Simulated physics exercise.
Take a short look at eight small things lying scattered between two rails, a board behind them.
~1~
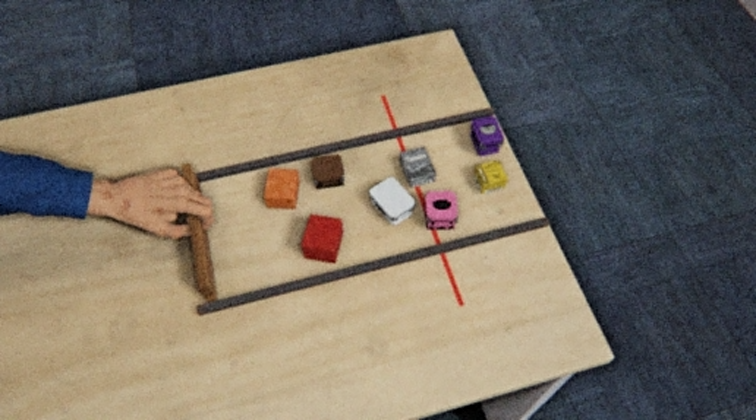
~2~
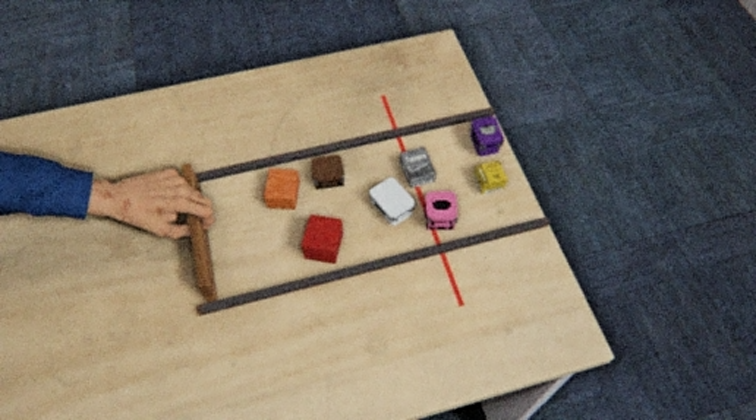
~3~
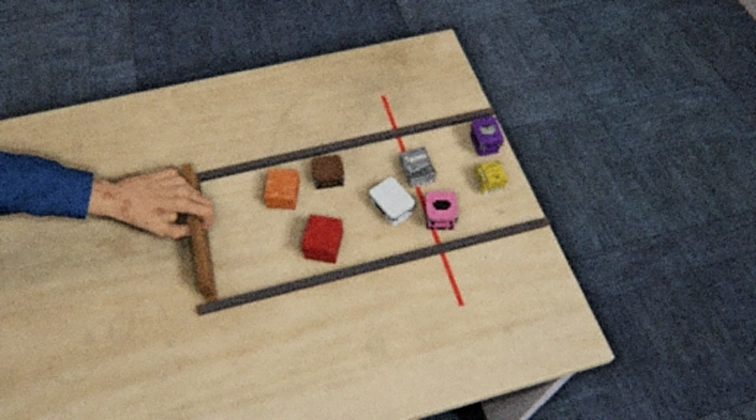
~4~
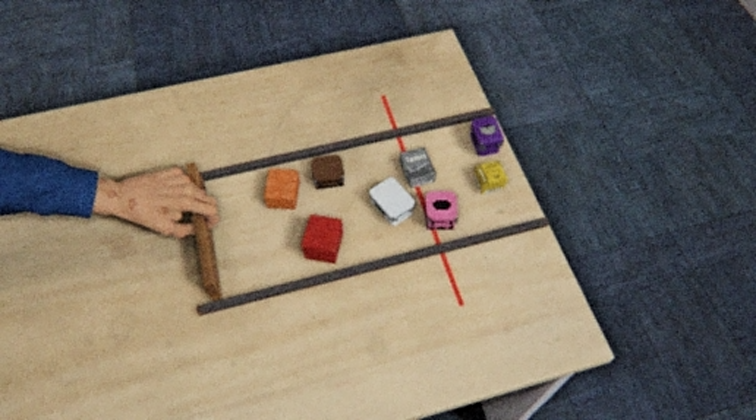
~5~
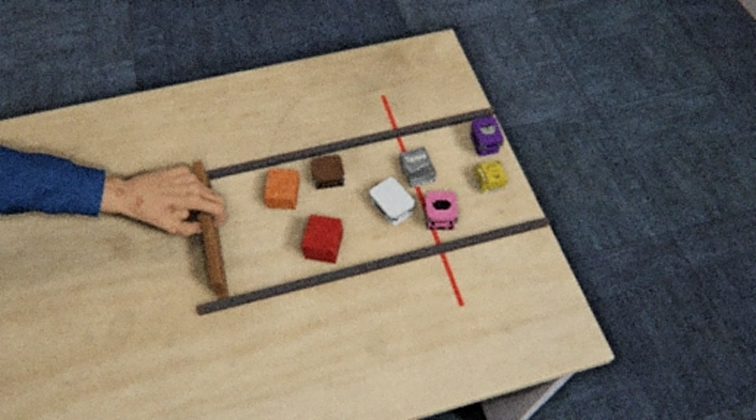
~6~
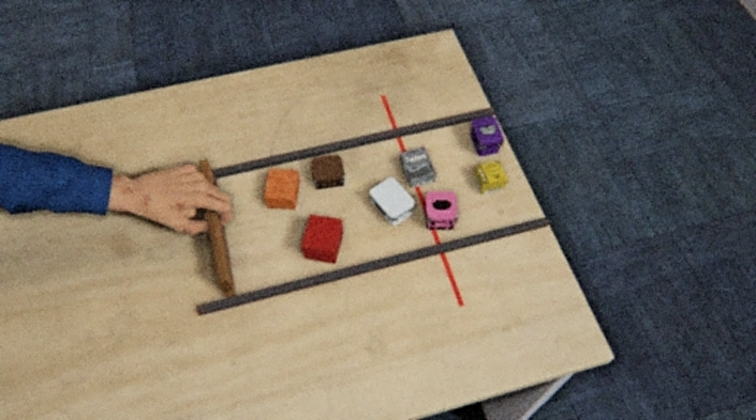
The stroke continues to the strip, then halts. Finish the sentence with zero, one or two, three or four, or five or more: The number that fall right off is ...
The number that fall right off is zero.
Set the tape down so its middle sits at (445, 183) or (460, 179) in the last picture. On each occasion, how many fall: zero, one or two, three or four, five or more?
Count at position one: No fall at all; at position two: Just one or two.
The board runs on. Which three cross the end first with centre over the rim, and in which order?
First the purple case, then the yellow box, then the grey box.
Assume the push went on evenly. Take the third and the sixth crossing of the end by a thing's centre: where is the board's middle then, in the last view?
About (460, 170) and about (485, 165).
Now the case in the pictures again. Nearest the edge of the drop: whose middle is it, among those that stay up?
That's the purple case.
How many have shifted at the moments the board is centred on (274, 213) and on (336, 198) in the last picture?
First 1 and then 3.
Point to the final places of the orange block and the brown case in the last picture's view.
Roughly (421, 154), and the other roughly (446, 143).
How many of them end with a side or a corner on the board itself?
2 are in contact with it.
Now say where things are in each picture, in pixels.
Purple case (486, 137); yellow box (490, 177); pink case (441, 211); board (199, 231); tape (418, 189), in the first picture.
Yellow box (490, 177); red block (323, 239), in the second picture.
Pink case (441, 211); grey box (417, 167), in the third picture.
Purple case (486, 137); board (204, 230), in the fourth picture.
Yellow box (490, 177); brown case (328, 173), in the fifth picture.
Purple case (486, 137); yellow box (490, 177); pink case (441, 211); board (217, 227); tape (418, 189), in the sixth picture.
Early on, none off yet; purple case at rest near (486, 137); yellow box at rest near (490, 177); pink case at rest near (441, 211).
Finally, the number that fall off is zero.
